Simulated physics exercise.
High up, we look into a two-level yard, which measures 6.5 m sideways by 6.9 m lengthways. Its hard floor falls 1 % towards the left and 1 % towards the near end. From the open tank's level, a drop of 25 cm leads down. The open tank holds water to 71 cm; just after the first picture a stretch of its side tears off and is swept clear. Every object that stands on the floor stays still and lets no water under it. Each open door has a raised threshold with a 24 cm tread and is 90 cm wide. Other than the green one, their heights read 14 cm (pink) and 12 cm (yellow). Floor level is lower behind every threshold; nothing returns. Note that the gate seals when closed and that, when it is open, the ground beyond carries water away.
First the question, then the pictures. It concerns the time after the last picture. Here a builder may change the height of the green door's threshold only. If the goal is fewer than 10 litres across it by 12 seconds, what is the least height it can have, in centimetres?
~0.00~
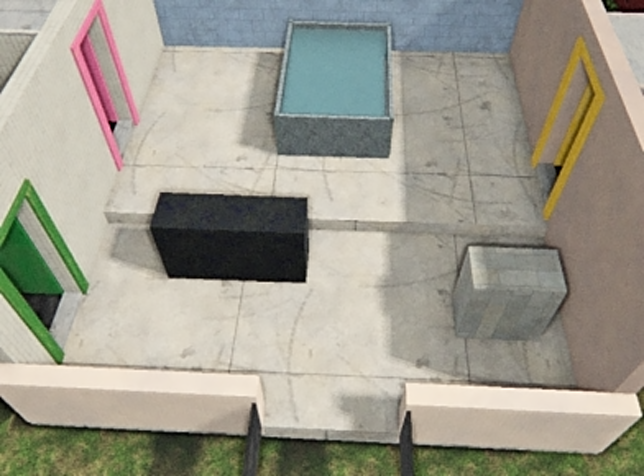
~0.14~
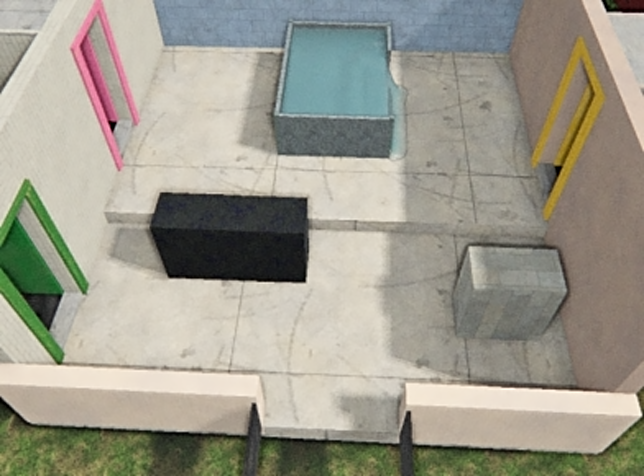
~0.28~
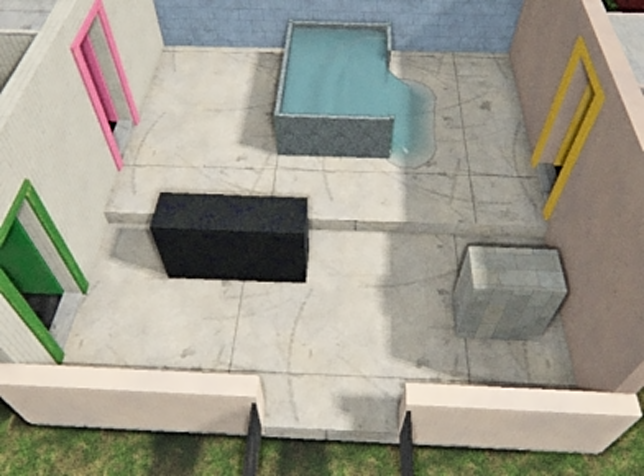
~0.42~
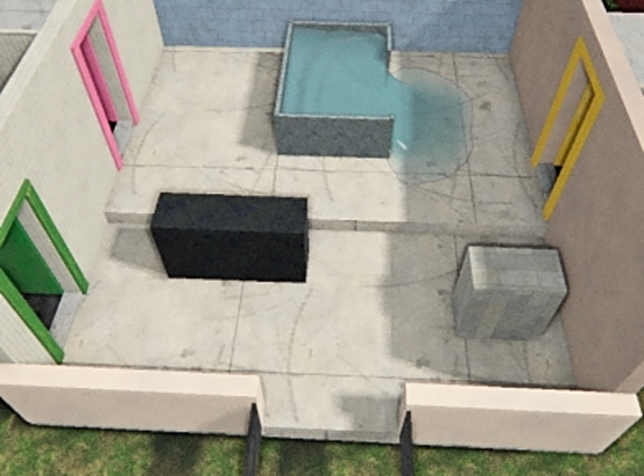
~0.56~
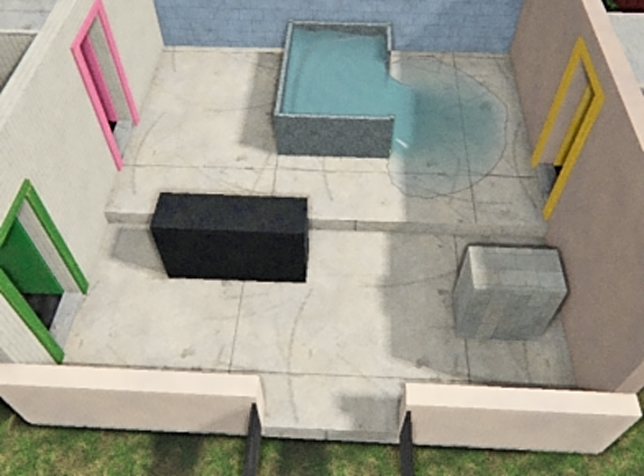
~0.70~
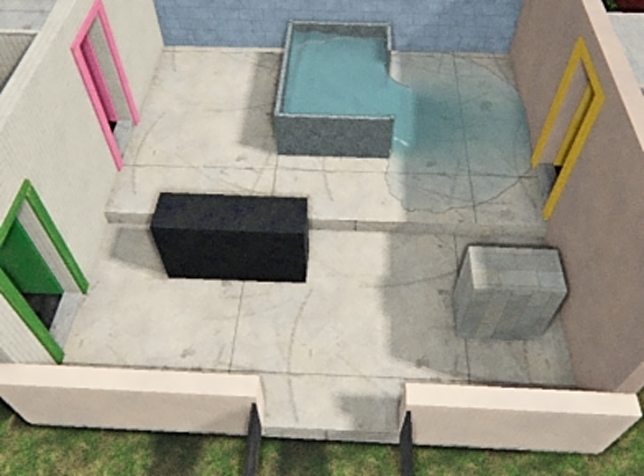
The least height is roughly 16 cm.
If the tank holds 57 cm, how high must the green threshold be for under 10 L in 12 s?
In that case, roughly 12.5 cm.
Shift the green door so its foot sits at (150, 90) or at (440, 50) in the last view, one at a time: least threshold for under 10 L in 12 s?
5.5 and 15 cm.
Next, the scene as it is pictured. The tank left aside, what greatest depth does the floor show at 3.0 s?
Around 41 centimetres.
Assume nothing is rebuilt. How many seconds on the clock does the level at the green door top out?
It peaks at about 9.5 s.
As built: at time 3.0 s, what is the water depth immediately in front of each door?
Door by door in cm - pink 0, green 0, yellow 20.
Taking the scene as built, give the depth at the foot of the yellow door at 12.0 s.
Depth: Near 5.0 cm.
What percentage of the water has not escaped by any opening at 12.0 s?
Roughly 84 %.
After 1.4 s water covers 25 % of the floor, deepest (44 cm) near (529, 142); it has not reached the green door.
After 3.0 s water covers 35 % of the floor, deepest (41 cm) near (581, 406); it has not reached the green door.
After 12.0 s water covers 80 % of the floor, deepest (18 cm) near (49, 396); 15 cm at the green door, 193 litres in over its 7 cm threshold.
At the green door as built, the water arrived by 5.3 s and peaked near 17 cm at 9.4 s.
Run again over the same 12 s with other heights there, 35 litres in over 13.5 cm, 1 litre over 18.5 cm. The limit of 10 litres is kept from about 16 cm up.
